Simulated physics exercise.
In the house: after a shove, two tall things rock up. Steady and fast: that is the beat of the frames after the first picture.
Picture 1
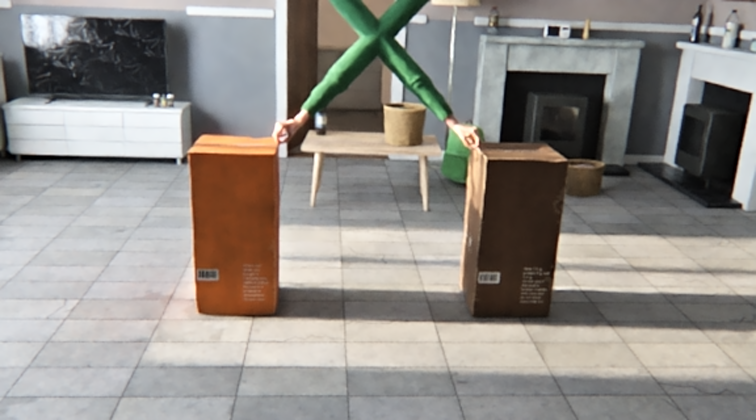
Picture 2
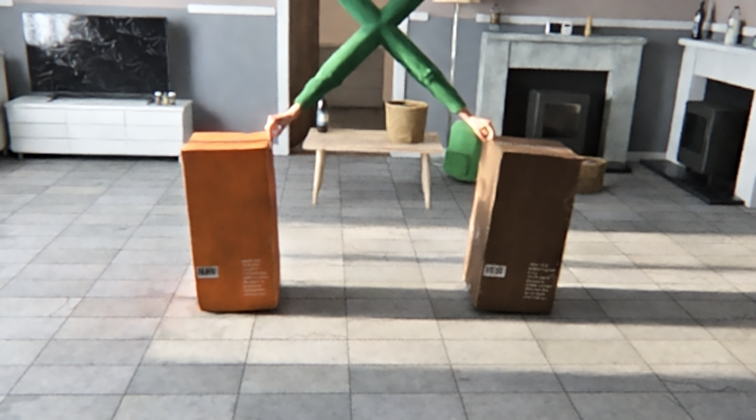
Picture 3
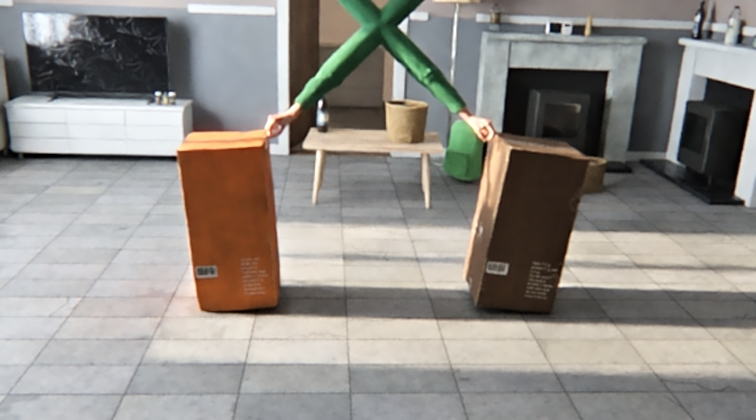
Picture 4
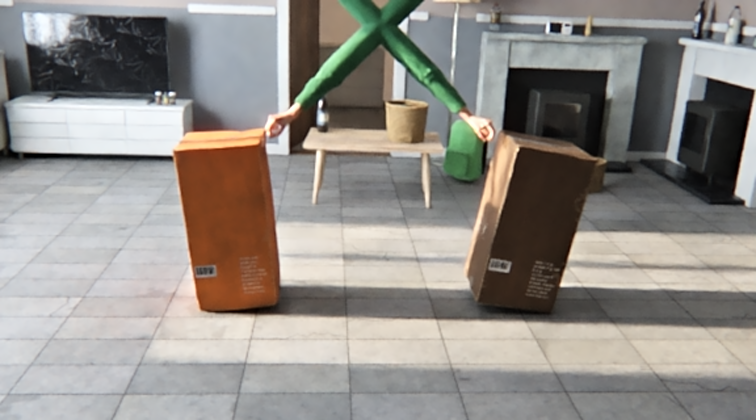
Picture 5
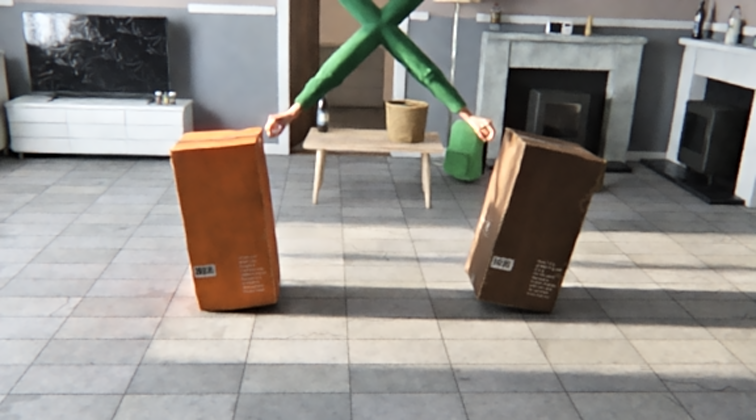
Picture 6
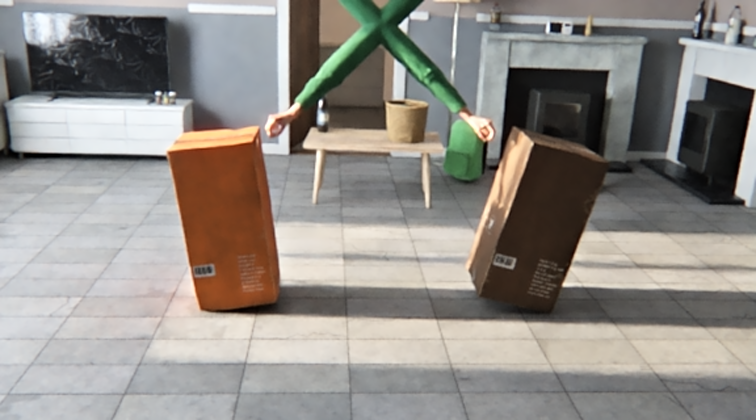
Two crossed arms in green sleeves reach down from the top of a grey-tiled living room, seen from a fixed, slightly raised view facing the far wall. An orange box stands at left and a brown box at right, before a wooden bench, television and fireplaces. The hands push the box tops outward, then stay extended as orange leans left and brown leans farther right.
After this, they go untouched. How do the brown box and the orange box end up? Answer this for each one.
The brown box never comes back up, the orange box comes back up.
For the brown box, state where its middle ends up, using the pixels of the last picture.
Roughly (623, 265).
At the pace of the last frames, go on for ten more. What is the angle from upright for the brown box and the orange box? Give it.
30° and 10°.
Then, 0.20 s after the last picture, brown box 32° off upright near (561, 218); orange box 10° off upright near (226, 217).
Then, 0.40 s after the last picture, brown box 55° off upright near (592, 229); orange box upright near (242, 222).
Then, 0.54 s after the last picture, brown box on its side near (617, 254); orange box 4° off upright near (247, 220).
At rest, the brown box falls over, near (623, 265); the orange box rocks back upright, near (241, 222).
